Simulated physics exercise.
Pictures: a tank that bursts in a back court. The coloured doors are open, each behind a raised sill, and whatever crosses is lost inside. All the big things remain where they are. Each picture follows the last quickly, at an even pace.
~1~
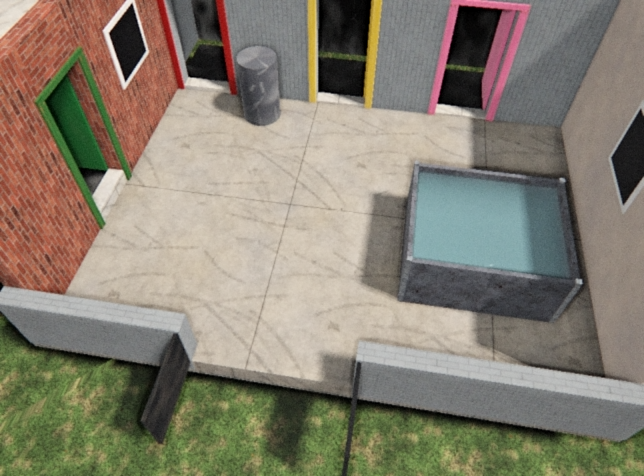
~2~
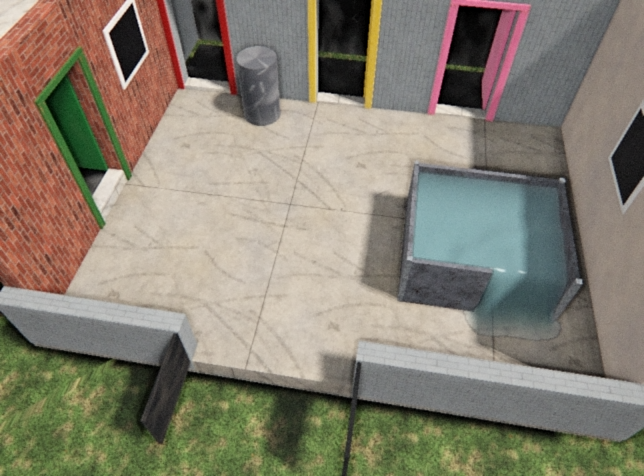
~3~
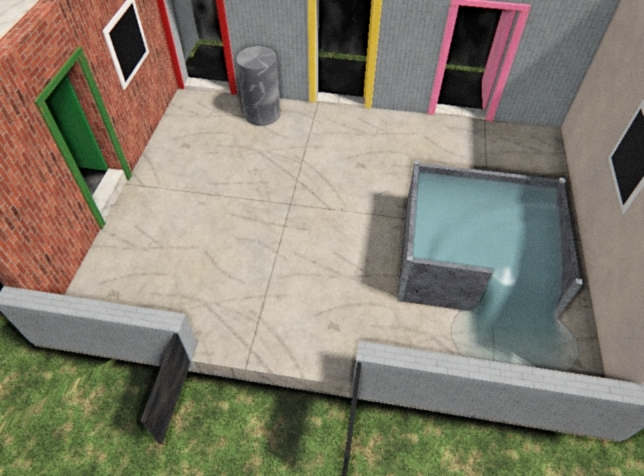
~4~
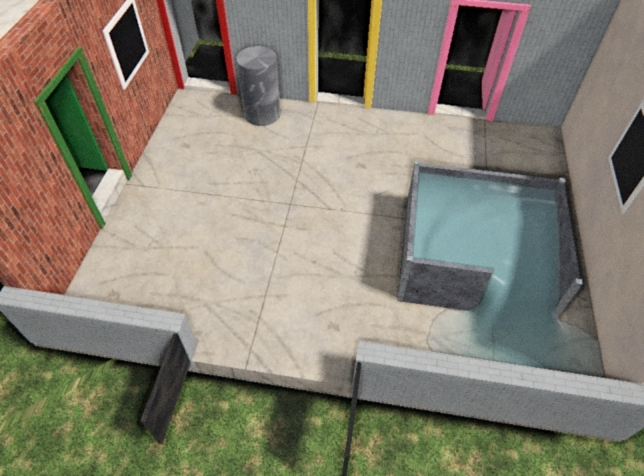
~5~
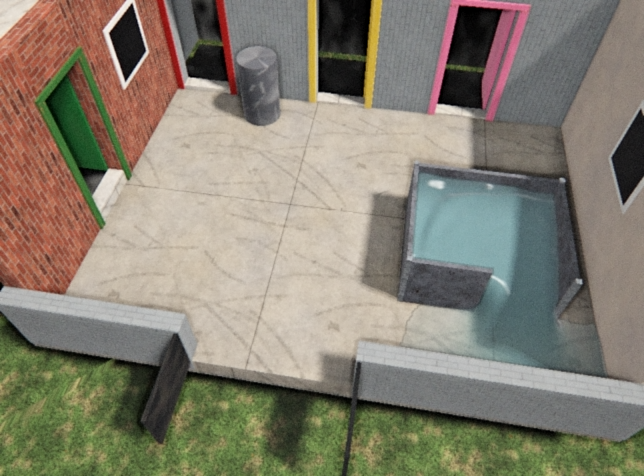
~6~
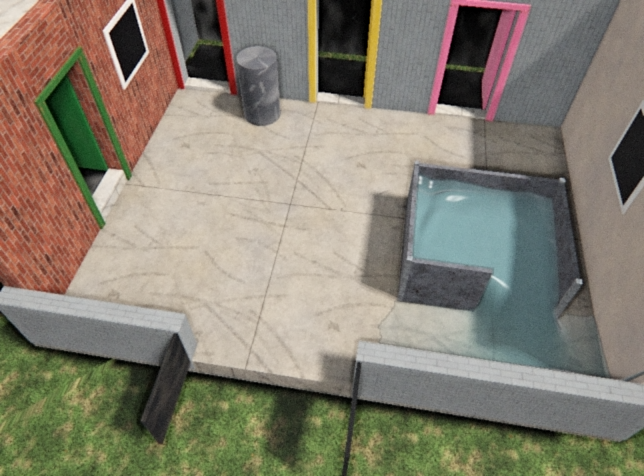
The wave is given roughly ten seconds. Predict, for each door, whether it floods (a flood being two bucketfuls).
Prediction: The yellow door stays unflooded; the pink door floods; the red door floods; the green door stays unflooded.
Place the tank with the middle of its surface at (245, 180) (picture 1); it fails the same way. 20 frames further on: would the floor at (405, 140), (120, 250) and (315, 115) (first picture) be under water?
Spared, hit, spared.
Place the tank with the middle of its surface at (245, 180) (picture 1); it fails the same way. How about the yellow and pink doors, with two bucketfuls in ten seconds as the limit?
Yellow: Falls short; pink: Falls short.
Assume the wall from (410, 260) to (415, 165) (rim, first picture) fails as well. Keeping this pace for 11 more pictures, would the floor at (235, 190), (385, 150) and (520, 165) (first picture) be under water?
Taken in turn they're swamped, unwetted and unwetted.
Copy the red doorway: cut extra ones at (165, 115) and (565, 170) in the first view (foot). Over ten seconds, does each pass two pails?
Order as asked: Gets beyond it, remains below.
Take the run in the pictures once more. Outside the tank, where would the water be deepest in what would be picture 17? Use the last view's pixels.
Around (582, 402).
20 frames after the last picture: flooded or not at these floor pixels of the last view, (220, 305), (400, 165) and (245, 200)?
Result, in that order: Wetted / not wetted / wetted.
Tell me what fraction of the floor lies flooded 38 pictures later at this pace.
Estimated share: Around 90 %.
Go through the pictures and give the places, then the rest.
The first picture shows the open tank at (489, 222) is whole and still.
In the second picture, water pours out at (517, 302) and has run to (556, 324).
In the third picture, water pours out at (517, 303) and has run to a hidden place.
In the fourth picture, water pours out at (516, 304) and has run to a hidden place.
In the fifth picture, water pours out at (516, 304) and has run to a hidden place.
In the sixth picture, water pours out at (517, 303) and has run to a hidden place.
A moment on, water covers 15 % of the floor; the yellow door not reached, the pink door not reached, the red door not reached, the green door not reached.
Next, water covers 40 % of the floor; the yellow door not reached, the pink door not reached, the red door not reached, the green door not reached.
Then, water covers 65 % of the floor; the yellow door not reached, the pink door under two buckets in, the red door not reached, the green door wet at the sill, nothing in.
Later, water covers 90 % of the floor; the yellow door wet at the sill, nothing in, the pink door over two buckets in, the red door over two buckets in, the green door wet at the sill, nothing in.
In the end, water covers 95 % of the floor; the yellow door under two buckets in, the pink door over two buckets in, the red door far over two buckets in, the green door wet at the sill, nothing in.
